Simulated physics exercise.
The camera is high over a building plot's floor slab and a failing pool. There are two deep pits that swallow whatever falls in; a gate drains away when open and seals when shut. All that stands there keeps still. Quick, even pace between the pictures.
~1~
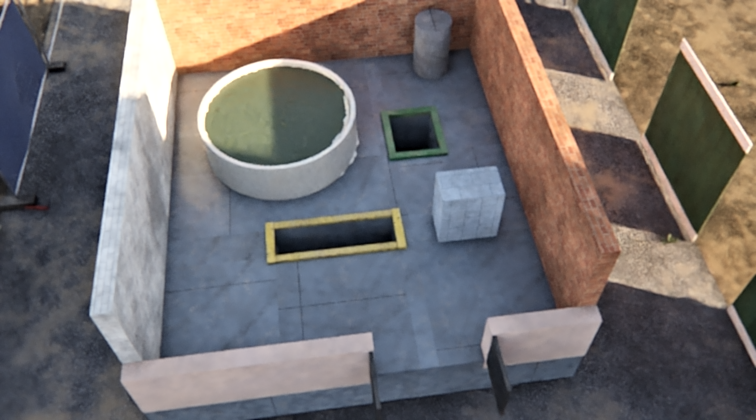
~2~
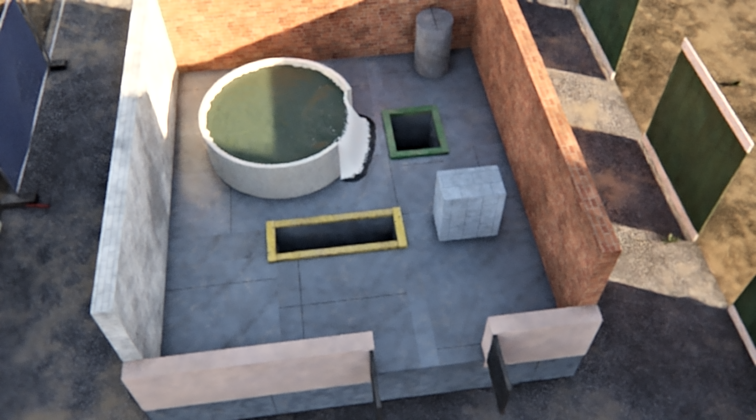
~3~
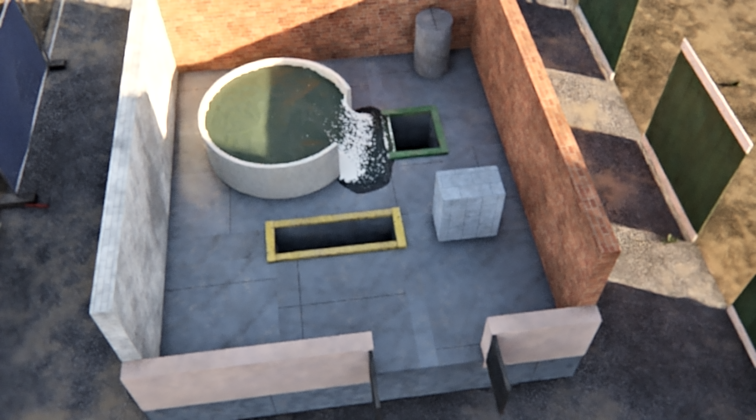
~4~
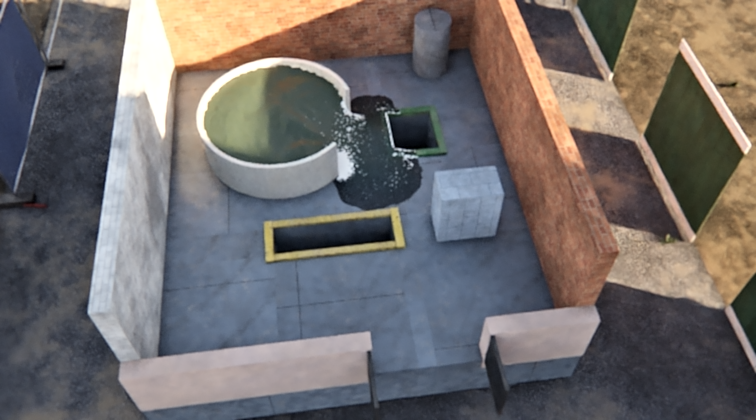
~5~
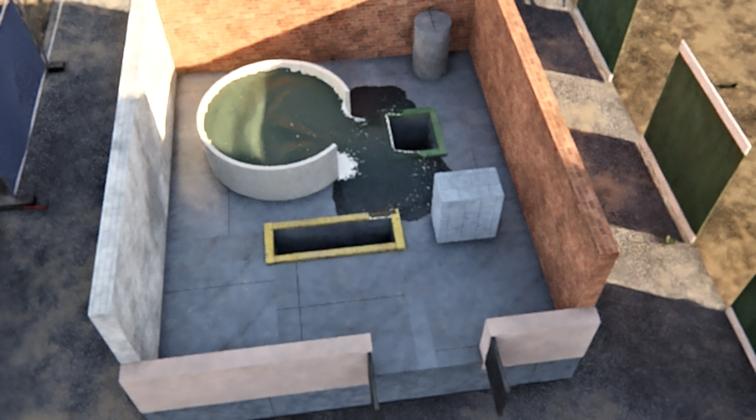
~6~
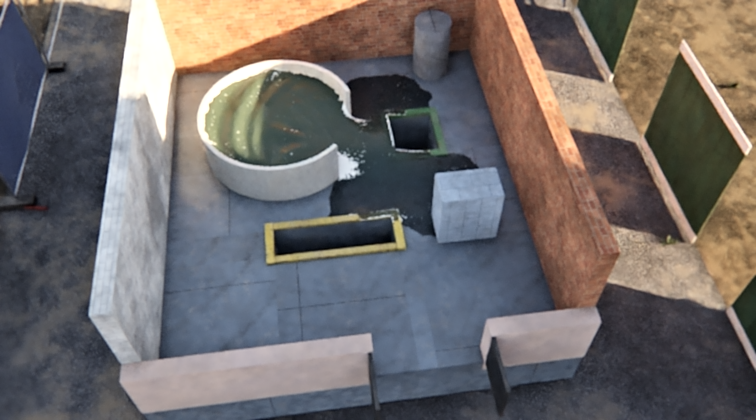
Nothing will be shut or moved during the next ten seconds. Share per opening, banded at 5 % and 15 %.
As it plays out the gate sits in the middle - five to fifteen per cent; as it plays out the yellow pit never reaches five per cent; as it plays out the green pit goes past fifteen per cent.
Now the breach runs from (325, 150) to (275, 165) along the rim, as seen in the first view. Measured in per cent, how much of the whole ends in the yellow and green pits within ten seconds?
Yellow 65 %, green 0 %.
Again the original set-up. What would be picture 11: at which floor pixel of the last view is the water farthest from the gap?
At roughly (531, 261).
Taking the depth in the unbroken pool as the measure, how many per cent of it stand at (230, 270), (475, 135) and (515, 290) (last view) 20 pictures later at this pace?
Going in order, that's 0, 10 and 6 %.
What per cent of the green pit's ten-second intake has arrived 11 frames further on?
It should be near 50 percent of the ten-second total.
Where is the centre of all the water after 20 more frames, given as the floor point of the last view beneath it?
I reckon somewhere around (352, 162).
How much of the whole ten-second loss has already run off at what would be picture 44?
Around 85 % of the total, roughly.
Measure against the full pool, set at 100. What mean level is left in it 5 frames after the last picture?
My best guess is about 70 per cent.
A moment on, water covers 25 % of the floor; the gate 0 %, the yellow pit 0 %, the green pit 11 %.
Next, water covers 40 % of the floor; the gate 0 %, the yellow pit 0 %, the green pit 19 %.
Then, water covers 45 % of the floor; the gate 2 %, the yellow pit 1 %, the green pit 27 %.
Later, water covers 65 % of the floor; the gate 6 %, the yellow pit 1 %, the green pit 35 %.
In the end, water covers 95 % of the floor; the gate 9 %, the yellow pit 1 %, the green pit 39 %.
